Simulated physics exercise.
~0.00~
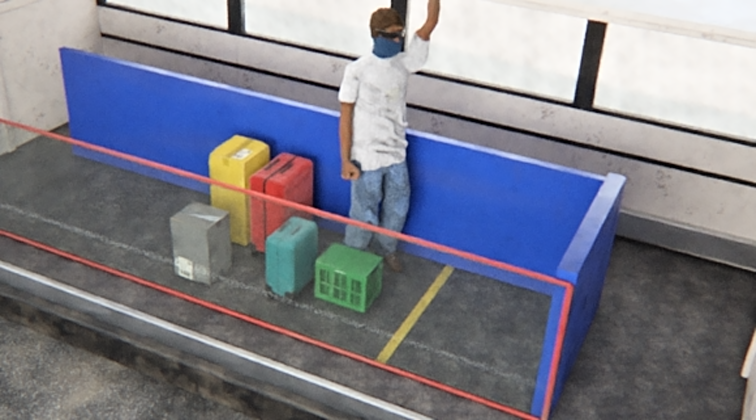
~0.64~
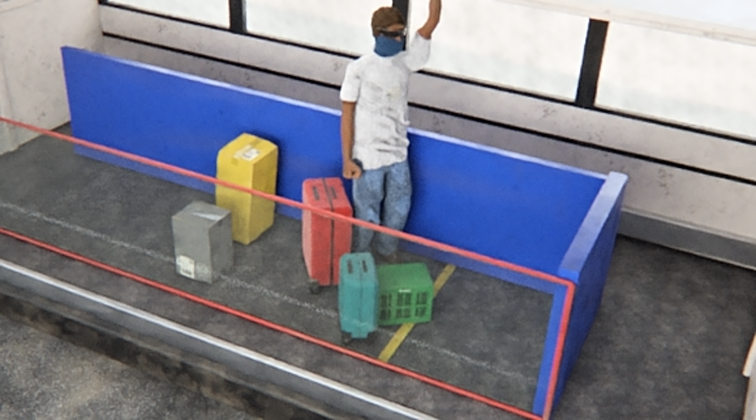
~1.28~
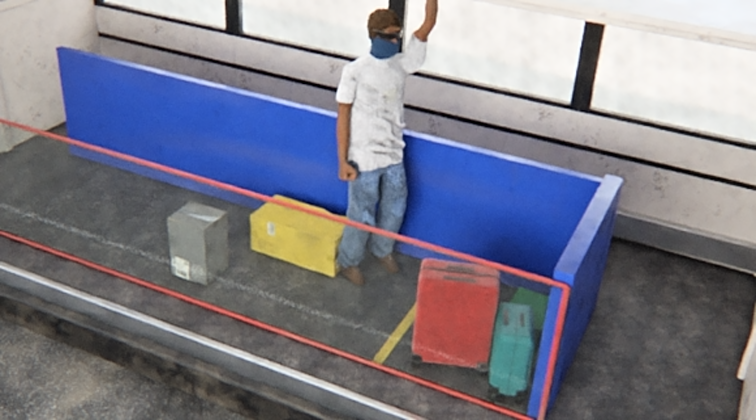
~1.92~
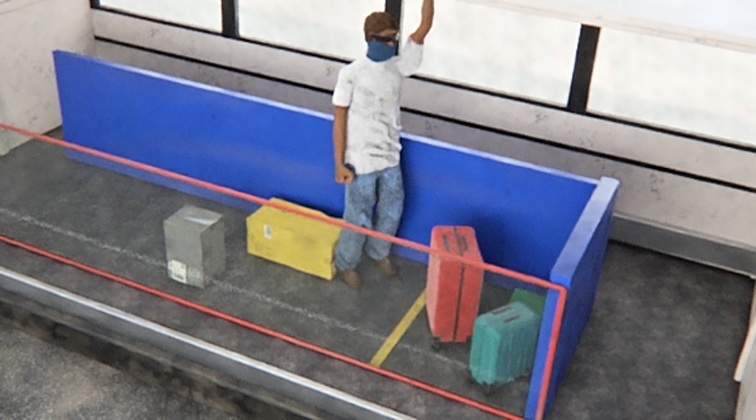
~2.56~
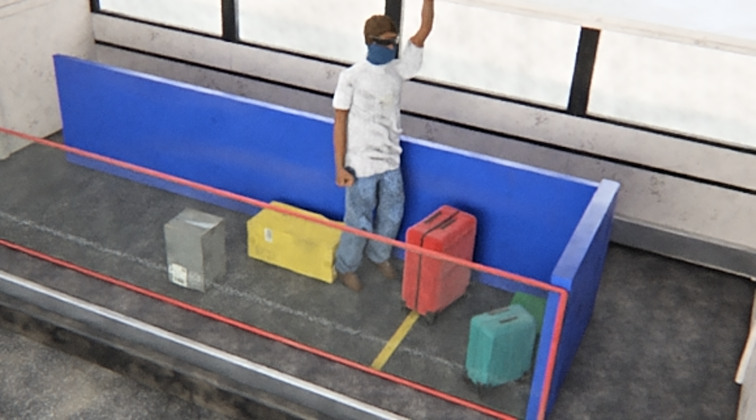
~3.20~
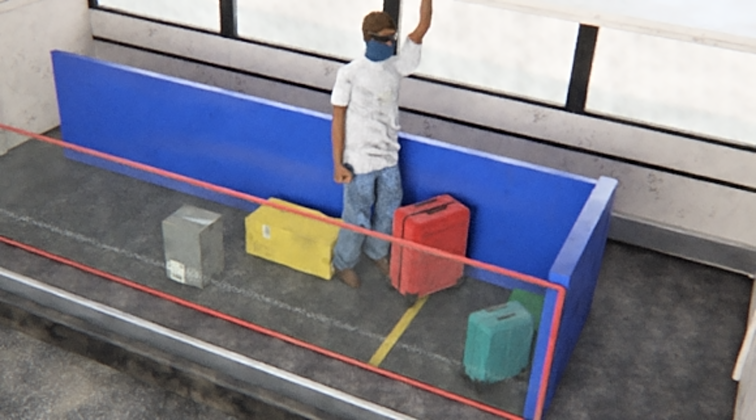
A braced passenger stood still as the red and teal cases rolled right with the green crate, crossing the yellow line, while the yellow bag toppled; the red case then drifted back left beside him, and the grey pack never moved.
